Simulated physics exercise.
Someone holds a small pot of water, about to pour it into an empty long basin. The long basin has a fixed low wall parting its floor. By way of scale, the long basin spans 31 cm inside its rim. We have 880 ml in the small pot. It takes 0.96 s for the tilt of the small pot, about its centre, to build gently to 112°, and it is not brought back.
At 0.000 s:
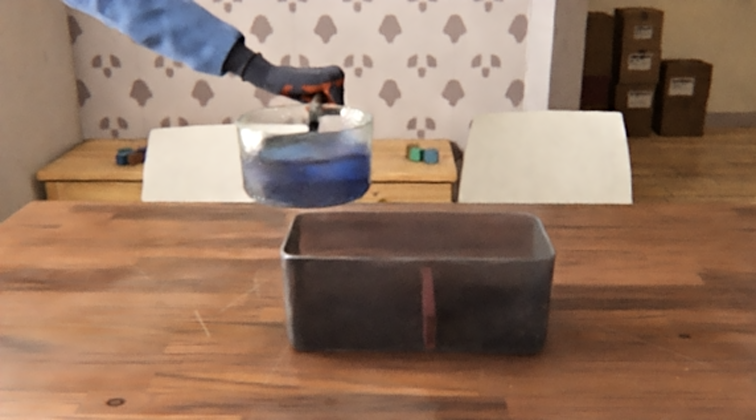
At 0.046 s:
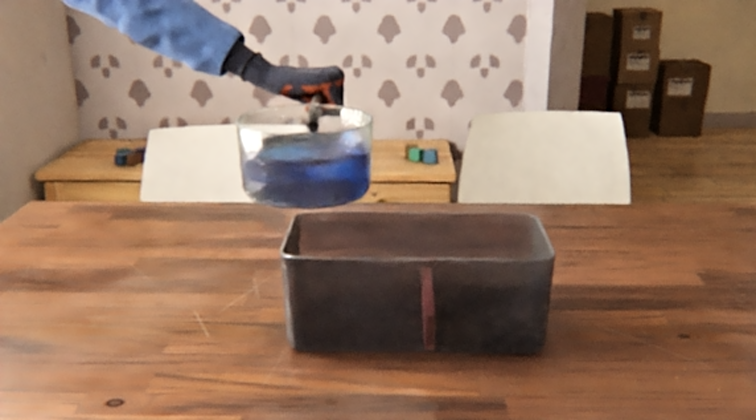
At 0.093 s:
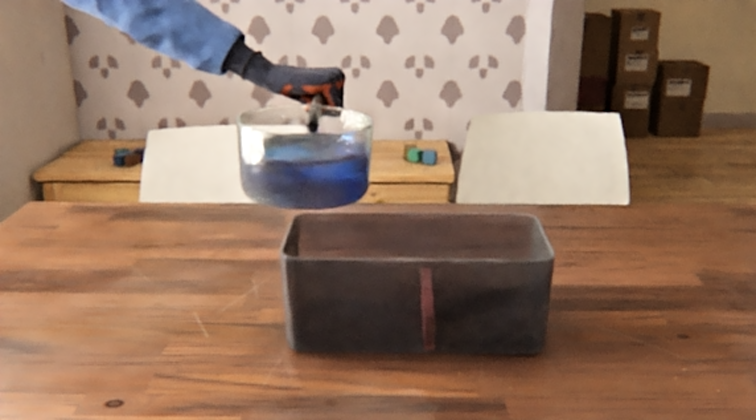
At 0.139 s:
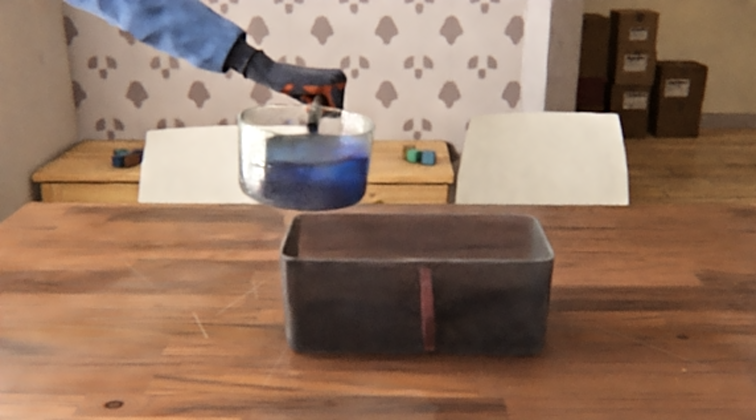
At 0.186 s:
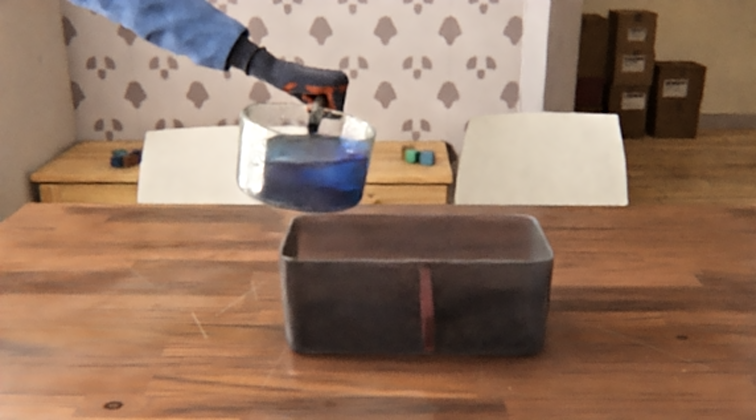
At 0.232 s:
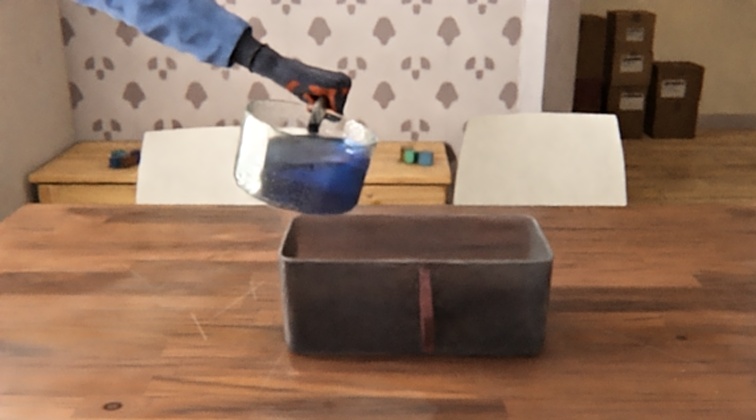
A clear glass pot of blue water, held from above by a dark-gloved hand with orange patches and a blue sleeve, slowly tilts down to the right. It hangs over the left end of a dark grey long basin with a reddish vertical strip, on a brown wooden table. Seen from the front by a still camera, the room has white chairs, patterned wallpaper and stacked boxes at right.
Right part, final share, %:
17 %.
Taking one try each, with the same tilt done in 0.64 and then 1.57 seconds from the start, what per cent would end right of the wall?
The first try gives 10 percent and the second 30 percent.
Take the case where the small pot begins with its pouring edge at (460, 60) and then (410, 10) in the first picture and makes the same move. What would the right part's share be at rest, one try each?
Result: 80 per cent, then 75 per cent.
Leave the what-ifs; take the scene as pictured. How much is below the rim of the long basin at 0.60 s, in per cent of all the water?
Some 14 per cent.
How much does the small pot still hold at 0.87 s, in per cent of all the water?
10 per cent or so.
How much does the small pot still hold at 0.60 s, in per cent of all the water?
Close to 60 in a hundred.
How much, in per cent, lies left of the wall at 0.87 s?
Roughly 70 per cent.
Then, 0.60 s in, the tilt is 77° and 59 per cent is still to pour, 13 is left of the wall and 1 right of it.
Then, 0.87 s in, the tilt is 110° and 10 per cent is still to pour, 71 is left of the wall and 14 right of it.
Then, 1.15 s in, the tilt is 112° and 0 per cent is still to pour, 82 is left of the wall and 17 right of it.
Then, 1.46 s in, the tilt is 112° and 0 per cent is still to pour, 82 is left of the wall and 17 right of it.
Finally, 82 per cent lies left of the wall, 17 right of it and 1 outside.
